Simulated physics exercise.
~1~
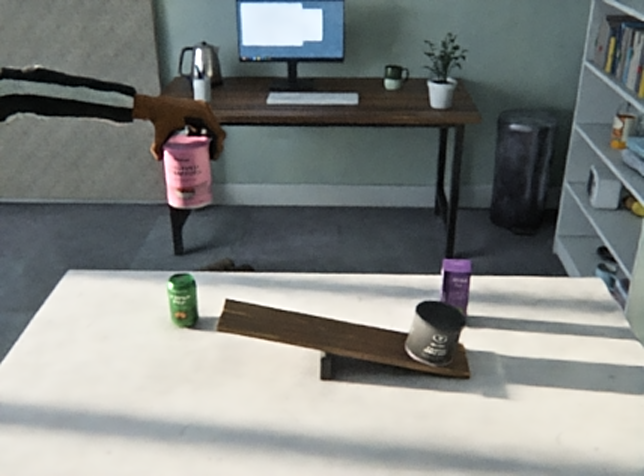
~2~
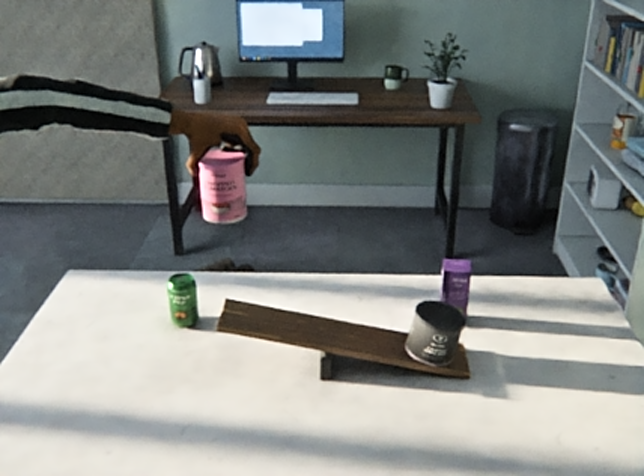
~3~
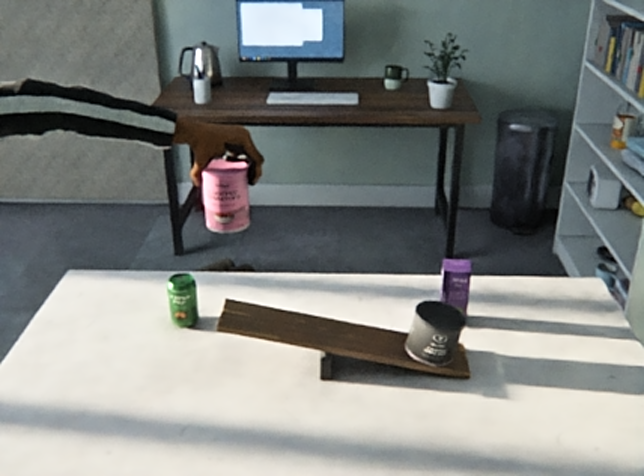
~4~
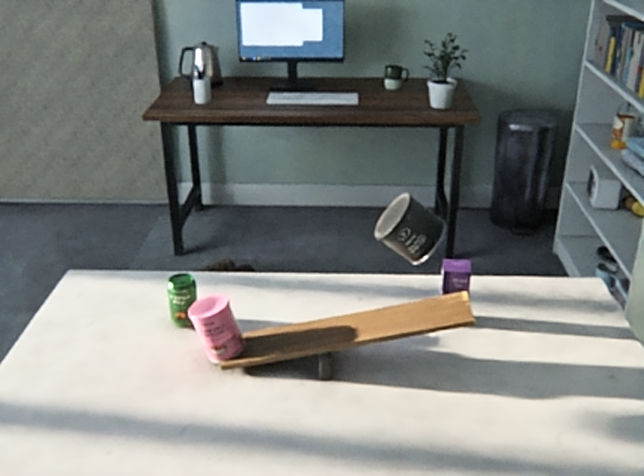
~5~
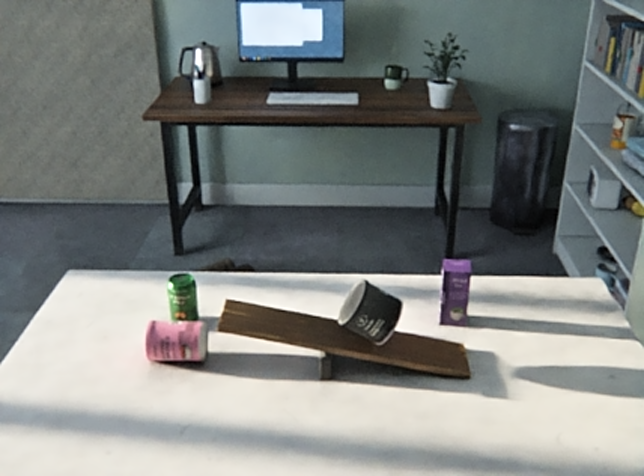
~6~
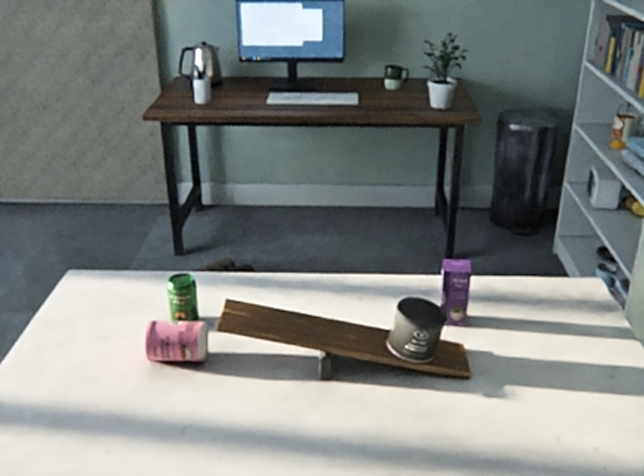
In the video, a hand releases a pink tin above the raised left end of a plank, tipping it and tossing a black tub upward; the tin topples onto the table, and the plank tilts back with the tub resting upright on its low right end.
